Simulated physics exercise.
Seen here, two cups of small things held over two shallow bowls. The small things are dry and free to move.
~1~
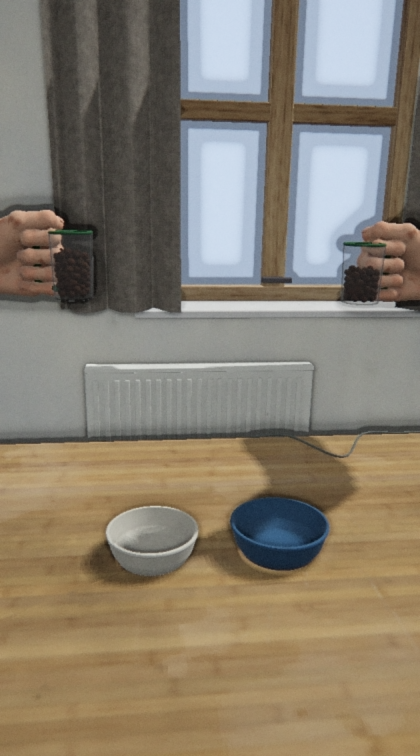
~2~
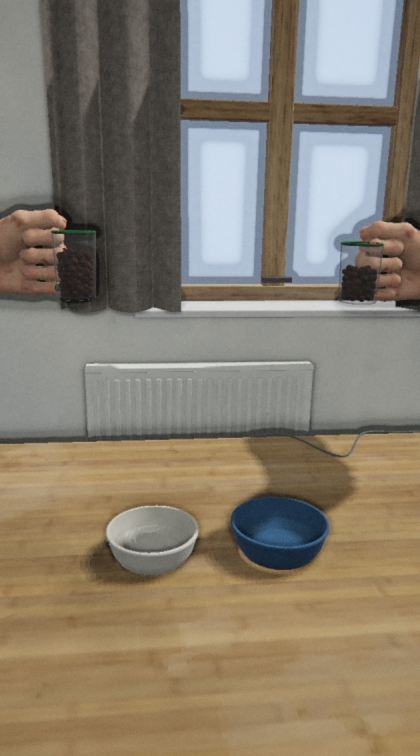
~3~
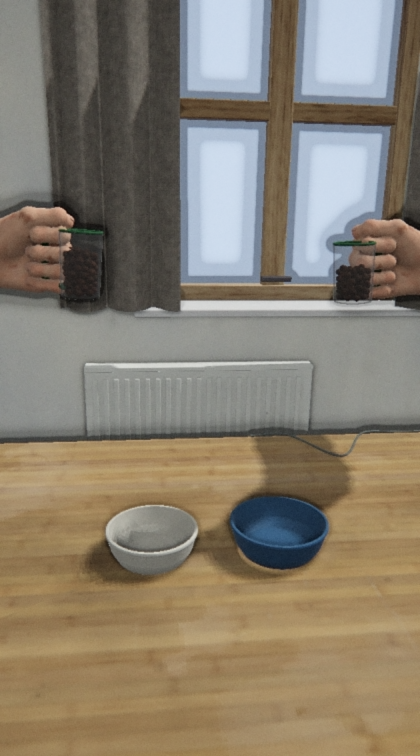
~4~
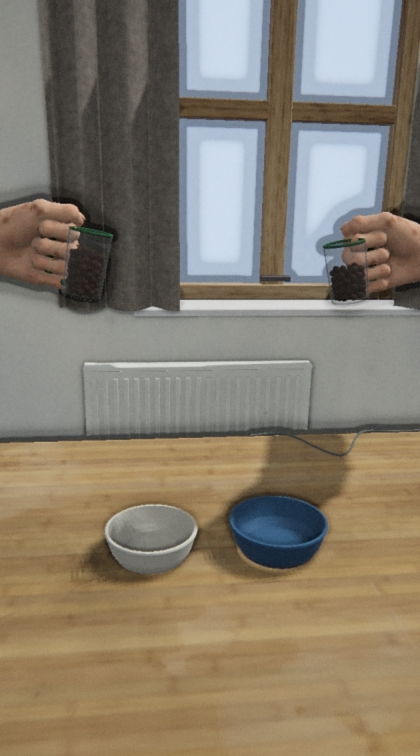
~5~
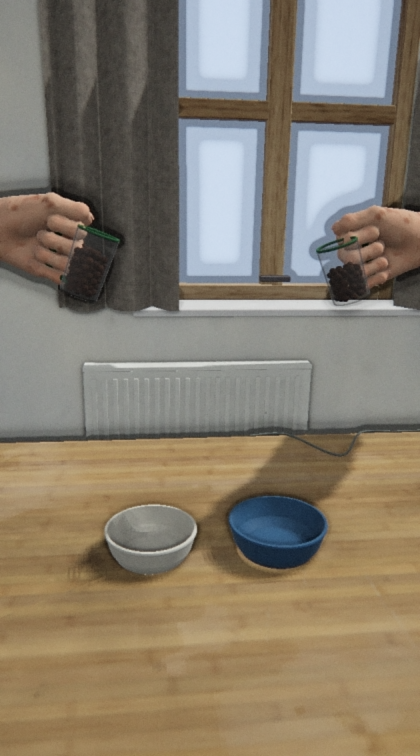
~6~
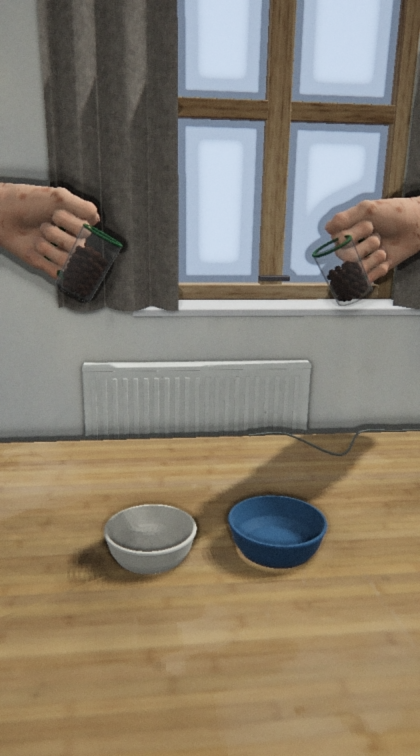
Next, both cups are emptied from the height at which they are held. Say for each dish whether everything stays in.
The left dish cannot keep them all in; the right one cannot keep them all in.
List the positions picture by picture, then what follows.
In the first picture, left dish (153, 557), empty; left cup (72, 265), holding allspice berries, high above its dish; right dish (291, 551), empty; right cup (362, 273), holding allspice berries, high above its dish.
In the second picture, left cup (75, 265), upright; right cup (360, 273), upright.
In the third picture, left cup (81, 264), tipped 3°; right cup (354, 272), tipped 3°.
In the fourth picture, left cup (86, 264), tipped 11°; right cup (347, 272), tipped 11°.
In the fifth picture, left cup (88, 264), tipped 21°; right cup (344, 272), tipped 21°.
In the sixth picture, left dish (151, 556); left cup (88, 264), tipped 30°; right dish (289, 549); right cup (344, 272), tipped 30°.
Then, 0.39 s later than the last frame, left, every one still in the cup; right, every one still in the cup.
Then, 0.80 s later than the last frame, left, every one still in the cup; right, every one still in the cup.
Then, 1.28 s later than the last frame, left, roughly a quarter in the dish, about a tenth outside the dish, roughly two thirds in the air; right, roughly a third in the dish, just a few outside the dish, roughly two thirds in the air.
When it is over, left, the larger part in the dish, roughly a quarter outside the dish; right, the larger part in the dish, roughly a quarter outside the dish.
